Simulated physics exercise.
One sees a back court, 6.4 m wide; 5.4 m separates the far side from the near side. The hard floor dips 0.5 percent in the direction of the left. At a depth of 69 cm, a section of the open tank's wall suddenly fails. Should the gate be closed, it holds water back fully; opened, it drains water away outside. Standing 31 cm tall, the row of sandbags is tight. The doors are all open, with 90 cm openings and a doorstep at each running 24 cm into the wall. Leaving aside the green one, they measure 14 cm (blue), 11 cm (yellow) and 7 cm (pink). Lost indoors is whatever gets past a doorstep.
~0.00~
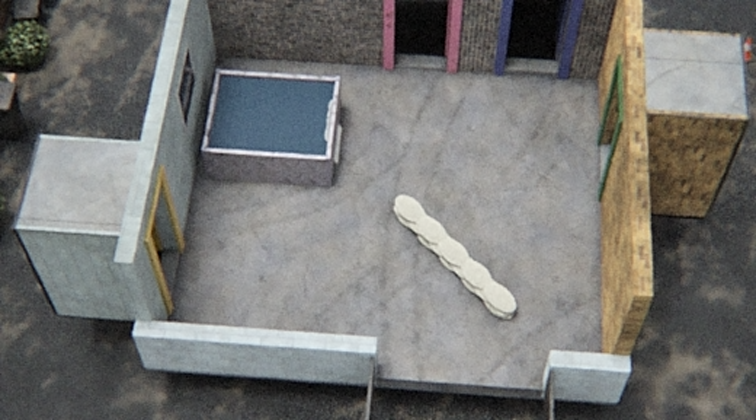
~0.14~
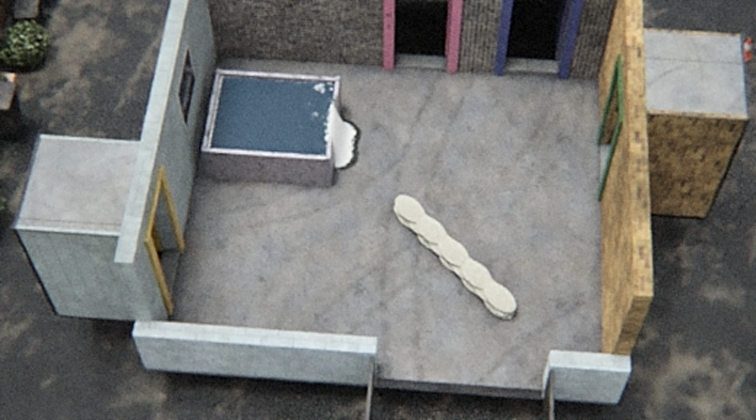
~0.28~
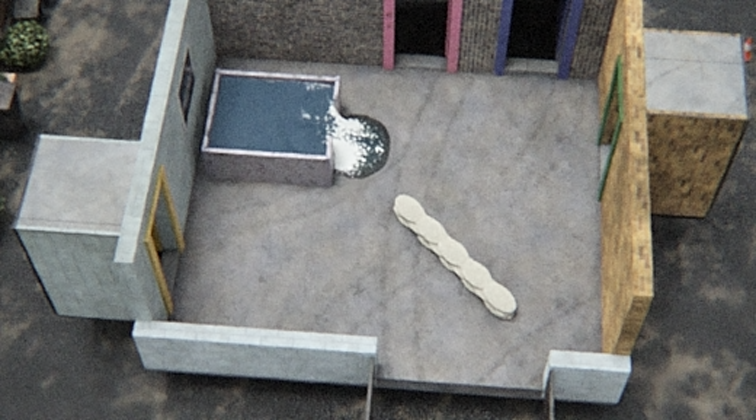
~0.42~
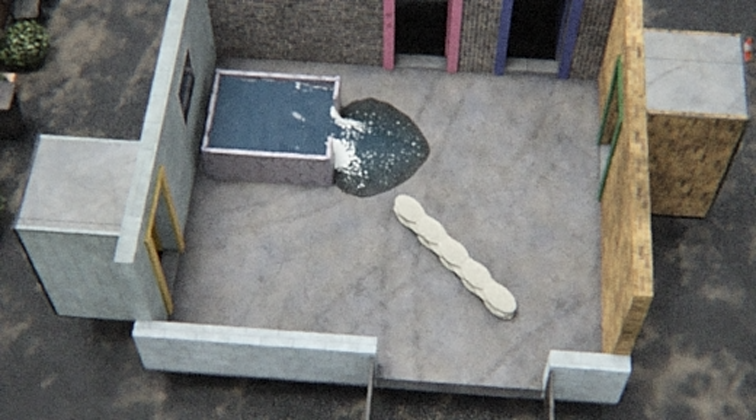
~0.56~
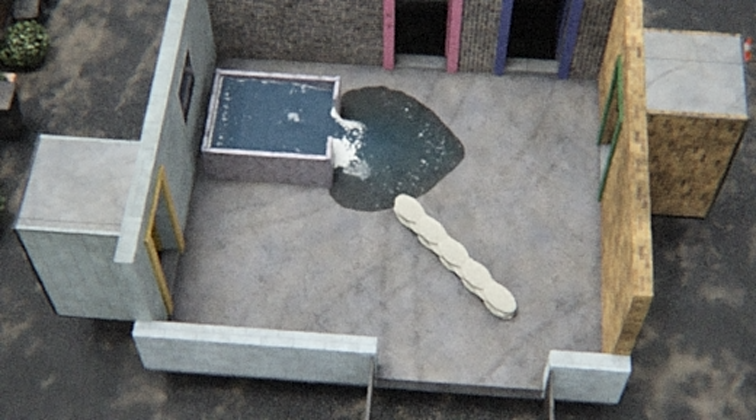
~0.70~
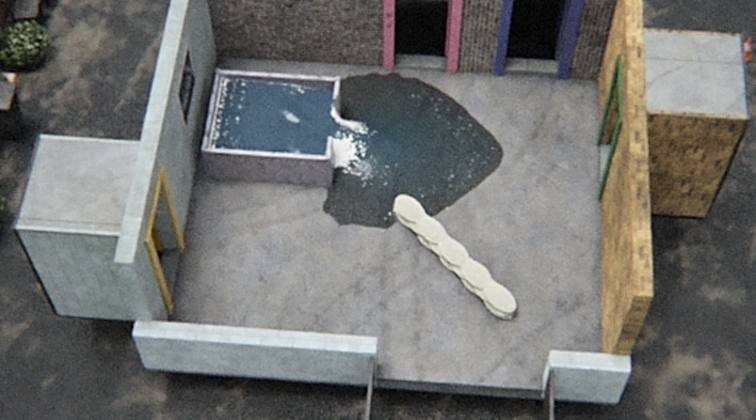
Water burst through the right side of a raised tank in a walled yard and spread across the grey floor in a widening dark pool, reaching the near end of a pale, lumpy barrier.
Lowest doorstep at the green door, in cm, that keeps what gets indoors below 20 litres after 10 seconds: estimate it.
My estimate is 13 cm.
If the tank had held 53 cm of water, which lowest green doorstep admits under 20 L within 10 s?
The step would need to be some 9.0 cm high.
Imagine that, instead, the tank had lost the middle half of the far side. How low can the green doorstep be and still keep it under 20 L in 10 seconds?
Then it needs around 8.5 cm.
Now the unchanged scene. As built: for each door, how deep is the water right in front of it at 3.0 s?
Blue door 8 cm, yellow door 0 cm, green door 17 cm, pink door 7 cm.
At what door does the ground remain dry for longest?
Coming last is the yellow one.
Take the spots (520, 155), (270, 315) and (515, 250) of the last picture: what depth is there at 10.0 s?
Roughly 6, then 2, then 8 cm.
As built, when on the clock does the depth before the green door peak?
It peaks around 2.8 s.
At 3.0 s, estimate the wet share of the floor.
Approximately 45 % of the floor.
After 1.4 s water covers 35 % of the floor, deepest (32 cm) near (347, 144); 8 cm at the green door, 0 litres in over its 6 cm doorstep.
After 3.0 s water covers 45 % of the floor, deepest (24 cm) near (561, 94); 17 cm at the green door, 68 litres in over its 6 cm doorstep.
After 10.0 s water covers 75 % of the floor, deepest (9 cm) near (584, 187); 6 cm at the green door, 137 litres in over its 6 cm doorstep.
At the green door as built, the water arrived by 1.3 s and peaked near 17 cm at 2.8 s.
Run again over the same 10 s with other heights there, 32 litres in over 11.5 cm, 4 litres over 16 cm. The limit of 20 litres is kept from about 13 cm up.
